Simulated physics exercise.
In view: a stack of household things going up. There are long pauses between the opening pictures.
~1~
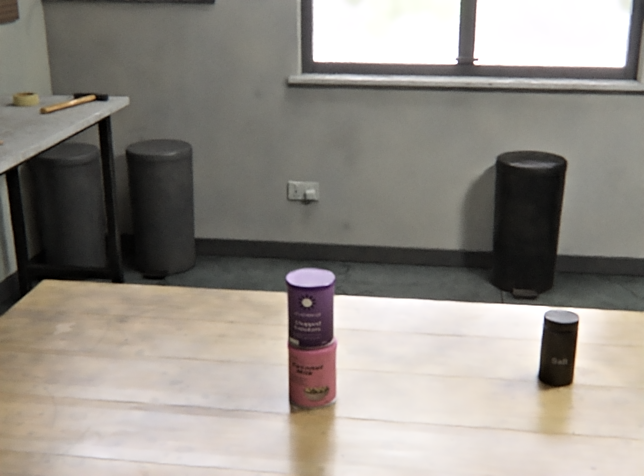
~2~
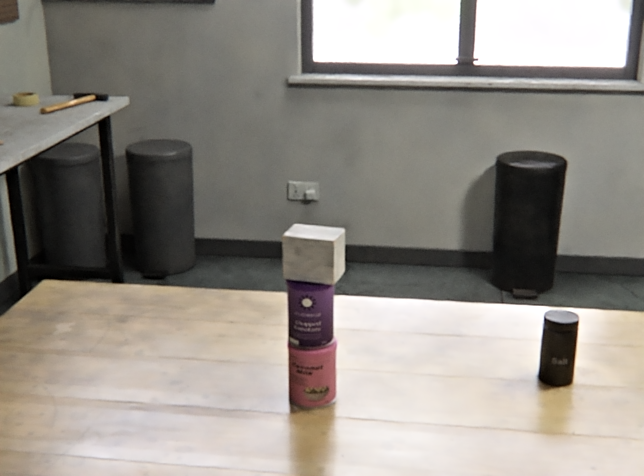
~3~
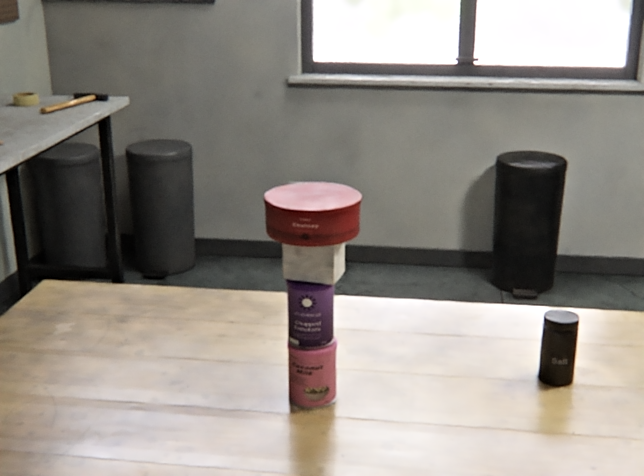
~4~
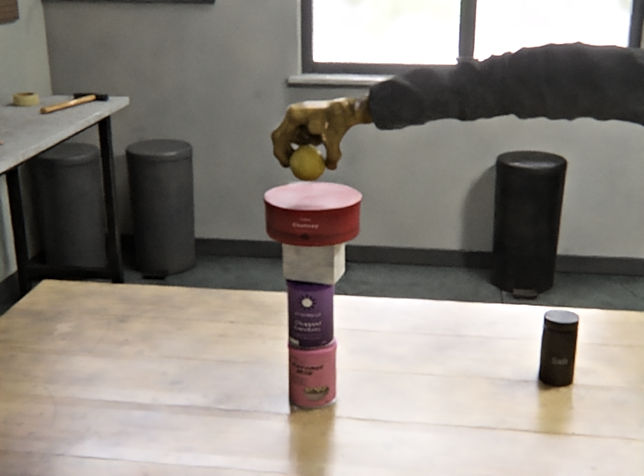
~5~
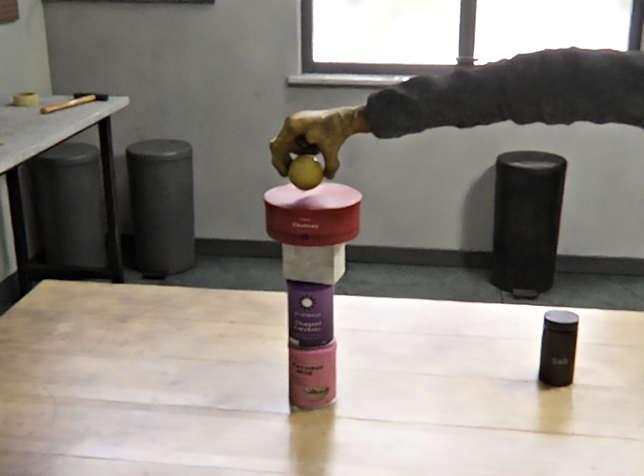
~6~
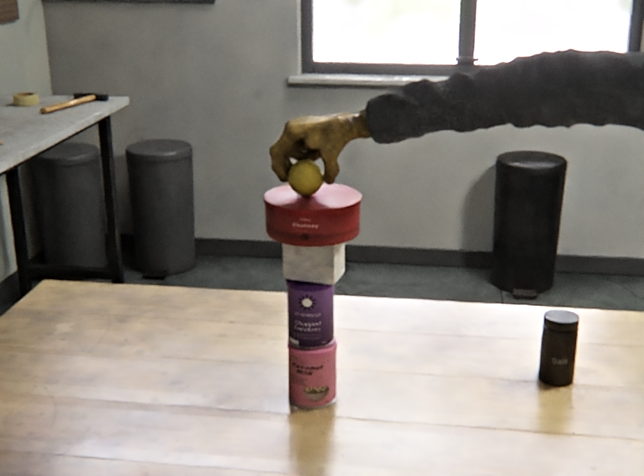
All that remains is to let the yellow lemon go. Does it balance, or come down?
As it turns out, it holds.
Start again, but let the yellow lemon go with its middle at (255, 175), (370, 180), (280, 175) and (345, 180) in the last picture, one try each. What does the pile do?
First try: It gives way; second try: It loses its balance; third try: It stays up; fourth try: It keeps its balance.
Then, 0.20 s on from there, no change.
Then, 0.70 s on from there, yellow lemon resting near (306, 179).
In the end, all 6 unmoved. At the end, from the last picture's camera, yellow lemon near (306, 179). The pile keeps its balance.
